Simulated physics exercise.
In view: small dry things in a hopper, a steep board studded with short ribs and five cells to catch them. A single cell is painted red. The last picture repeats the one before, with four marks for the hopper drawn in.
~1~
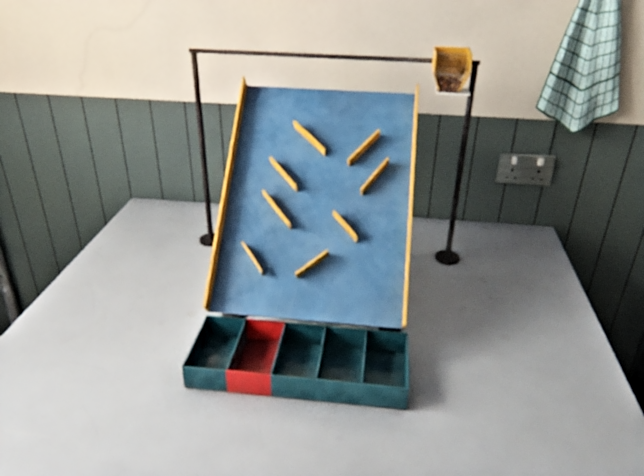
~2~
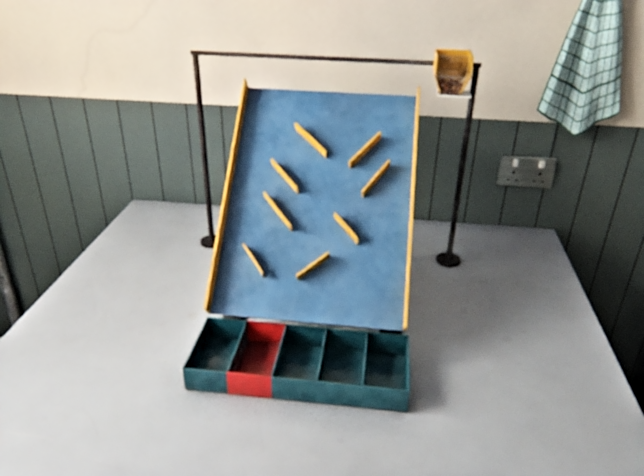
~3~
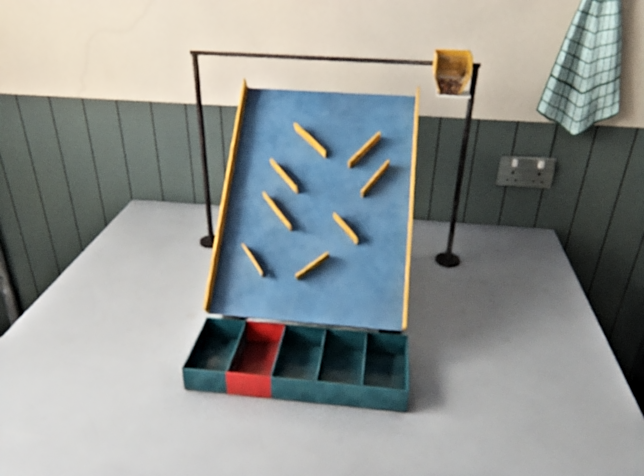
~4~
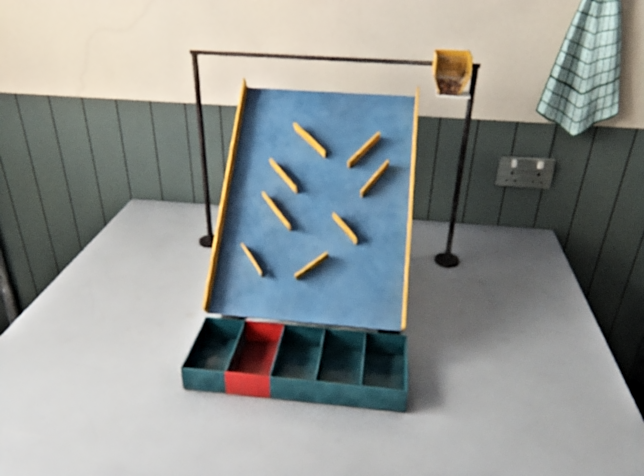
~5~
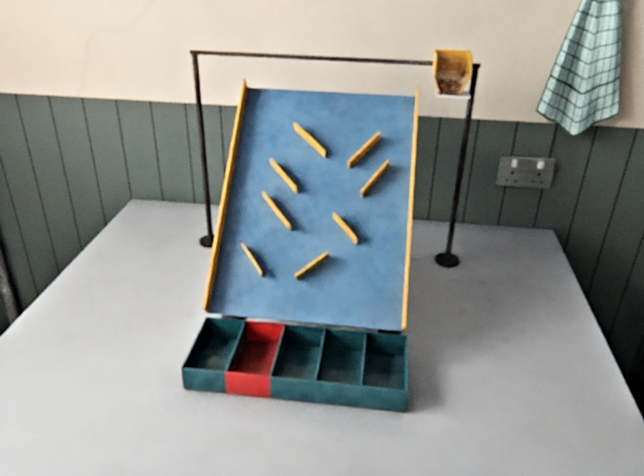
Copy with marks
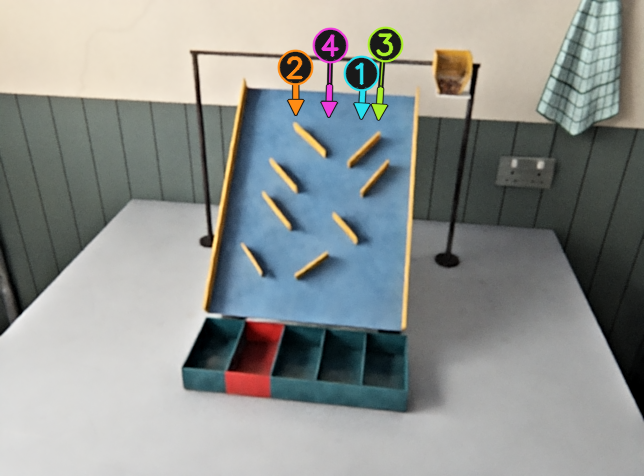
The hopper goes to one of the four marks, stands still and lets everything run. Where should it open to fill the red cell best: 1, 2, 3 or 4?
1 is best.
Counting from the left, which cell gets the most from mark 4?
The fifth.
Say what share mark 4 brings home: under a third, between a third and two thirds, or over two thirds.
It is under a third.
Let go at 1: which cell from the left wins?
It is the second one.
On the marked copy, mark 1 meets the board at (361, 113); mark 2 meets the board at (295, 109); mark 3 meets the board at (378, 114); mark 4 meets the board at (328, 111).
If 1 is chosen, the larger part in the red cell, roughly a quarter in other cells.
If 2 is chosen, roughly a quarter in the red cell, roughly two thirds in other cells, just a few outside the box.
If 3 is chosen, roughly half in the red cell, roughly half in other cells, just a few outside the box.
If 4 is chosen, about a tenth in the red cell, almost all in other cells.
